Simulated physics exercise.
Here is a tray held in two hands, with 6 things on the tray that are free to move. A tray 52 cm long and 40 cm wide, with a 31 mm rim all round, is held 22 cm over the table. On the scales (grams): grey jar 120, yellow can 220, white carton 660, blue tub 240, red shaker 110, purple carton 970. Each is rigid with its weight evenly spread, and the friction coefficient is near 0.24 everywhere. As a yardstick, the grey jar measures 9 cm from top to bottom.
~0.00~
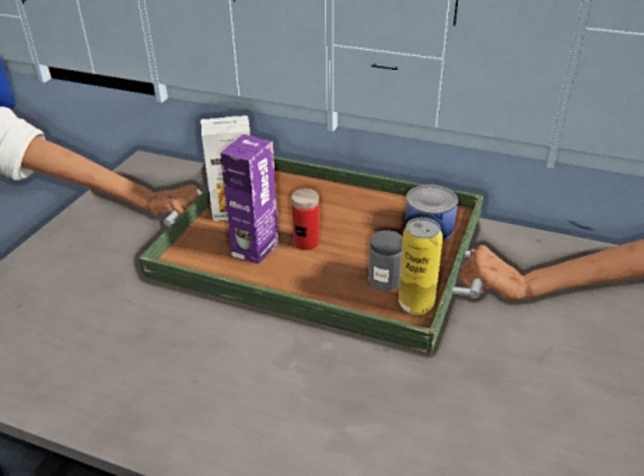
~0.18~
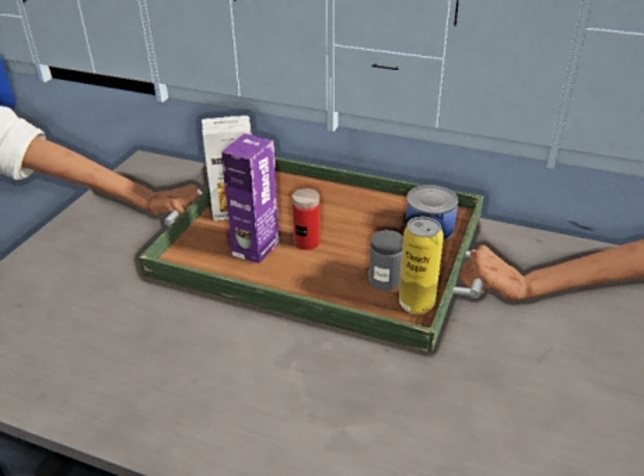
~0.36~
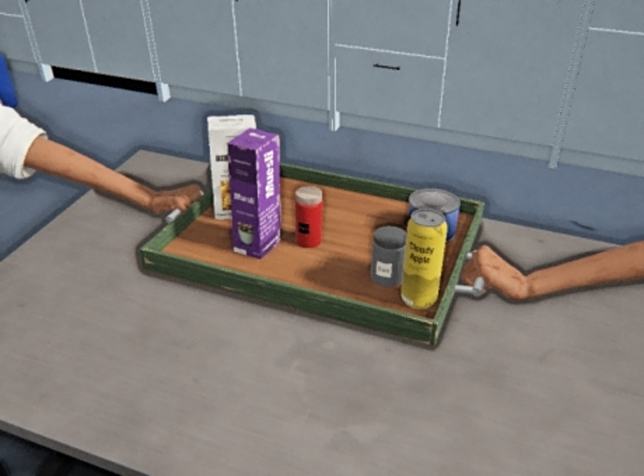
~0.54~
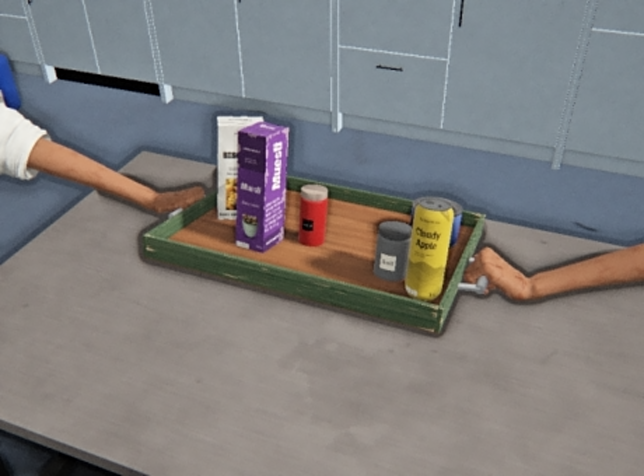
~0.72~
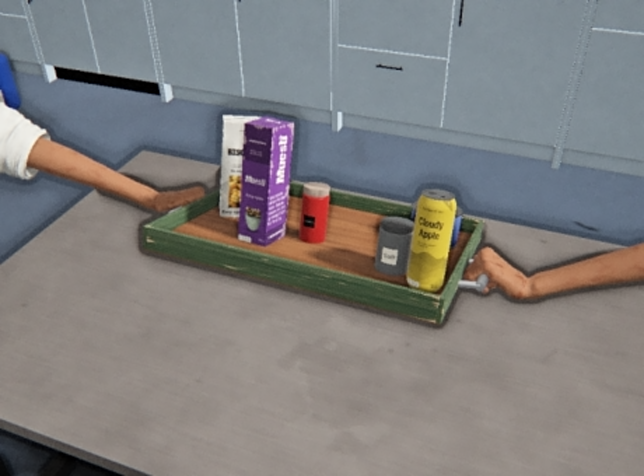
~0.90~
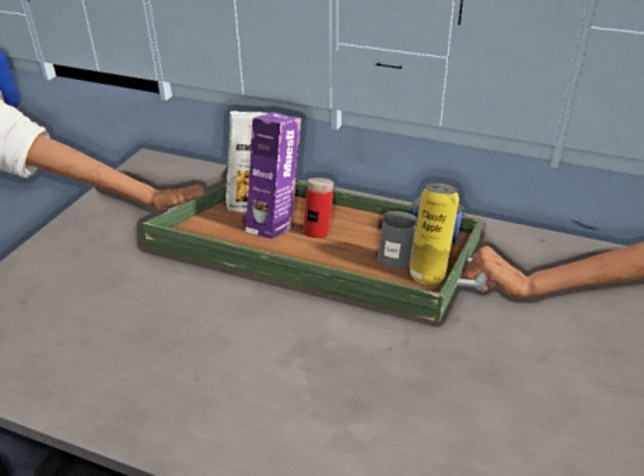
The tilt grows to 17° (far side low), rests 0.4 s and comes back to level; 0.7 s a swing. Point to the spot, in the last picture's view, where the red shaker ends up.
It ends at about (346, 167).
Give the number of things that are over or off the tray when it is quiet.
That comes to 2.
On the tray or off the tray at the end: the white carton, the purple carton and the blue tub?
The white carton ends off the tray; the purple carton finishes off the tray; the blue tub ends on the tray.
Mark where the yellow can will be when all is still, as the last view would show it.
At about (458, 201).
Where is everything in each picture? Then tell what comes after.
The first frame shows tray level; red shaker (306, 220); grey jar (386, 261).
The second frame shows tray level; white carton (231, 170); blue tub (431, 214).
The third frame shows tilt 5°, far edge down; purple carton (256, 195); grey jar (389, 256).
The fourth frame shows tilt 12°, far edge down; yellow can (428, 250); white carton (240, 169).
The fifth frame shows tilt 17°, far edge down; purple carton (266, 182).
The sixth frame shows tilt 17°, far edge down; red shaker (318, 208) slid 3 cm; grey jar (397, 240) slid 3 cm.
After 1.10 s, tilt 17°, far edge down; red shaker slid 8 cm near (327, 201); purple carton slid 10 cm; white carton slid 10 cm.
After 1.30 s, tilt 16°, far edge down; red shaker slid 15 cm near (340, 191); white carton tipped 9° from how it sat; purple carton slid 19 cm.
After 1.60 s, tilt 6°, far edge down; white carton and purple carton now off the tray; red shaker slid 20 cm near (347, 174); grey jar slid 17 cm.
After 1.90 s, tray level; red shaker slid 20 cm near (346, 167); yellow can slid 21 cm; grey jar slid 17 cm.
At rest (2.4 s), off the tray, white carton and purple carton; not toppled but over 5 cm from the start, grey jar, yellow can and red shaker; the last one in place, give or take 5 cm. In the last view, red shaker near (346, 167).
